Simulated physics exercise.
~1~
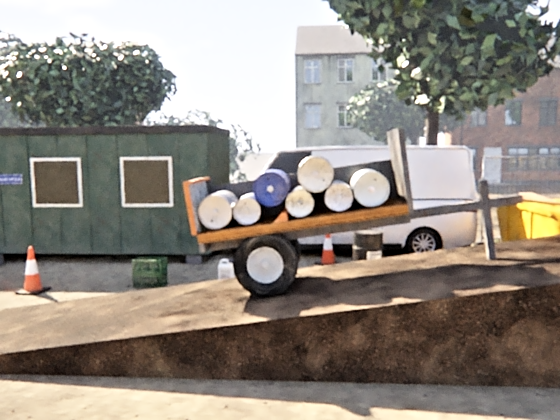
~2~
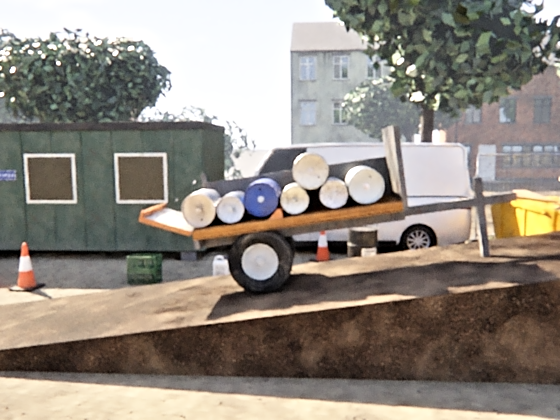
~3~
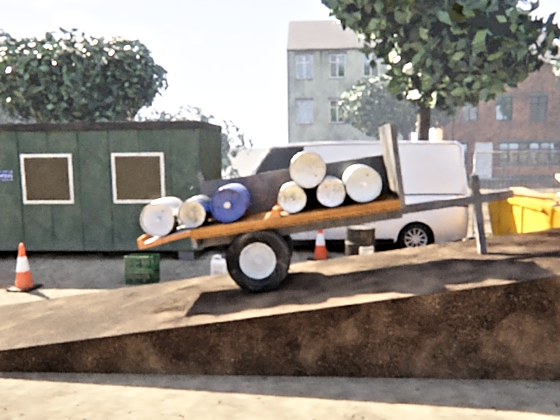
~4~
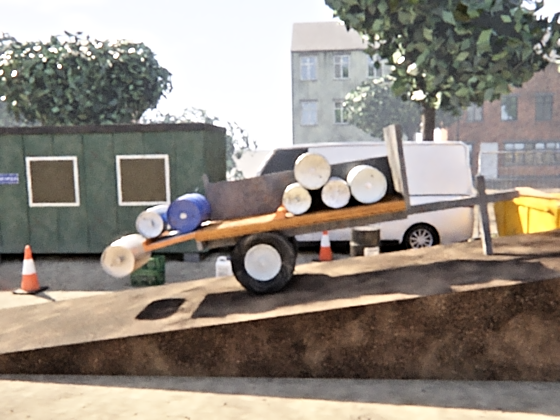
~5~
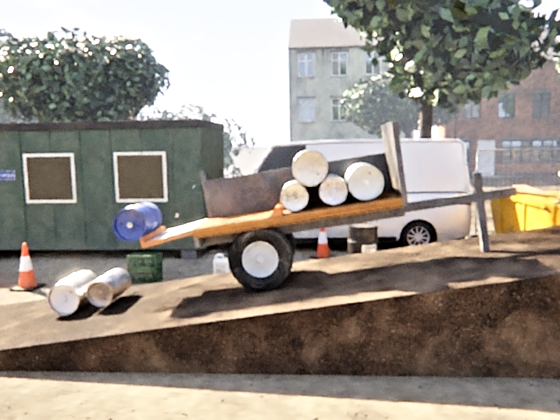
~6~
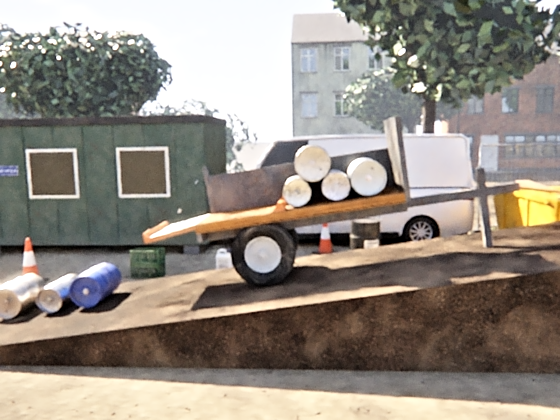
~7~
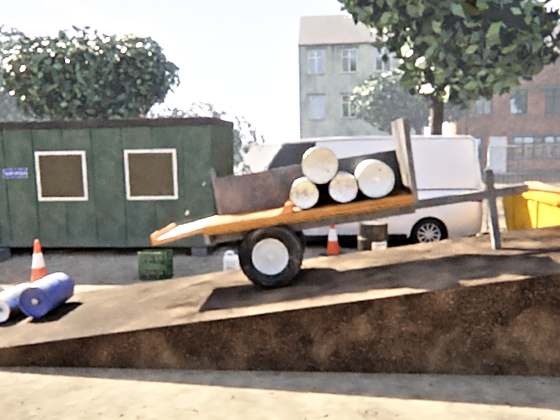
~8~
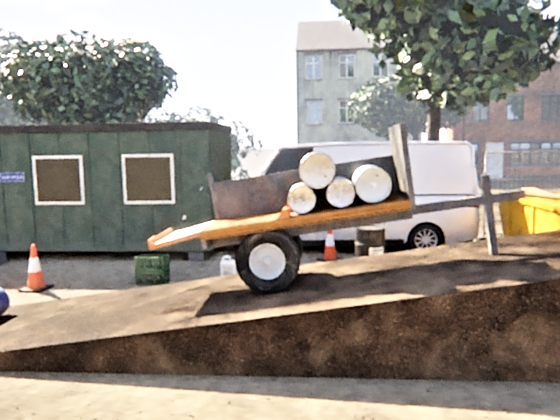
The video shows a tilted trailer loaded with pale barrels and one blue barrel on sloping ground as its tailgate drops open. Two pale barrels and then the blue one roll left off the gate and down the slope, while four pale ones stay on the bed.
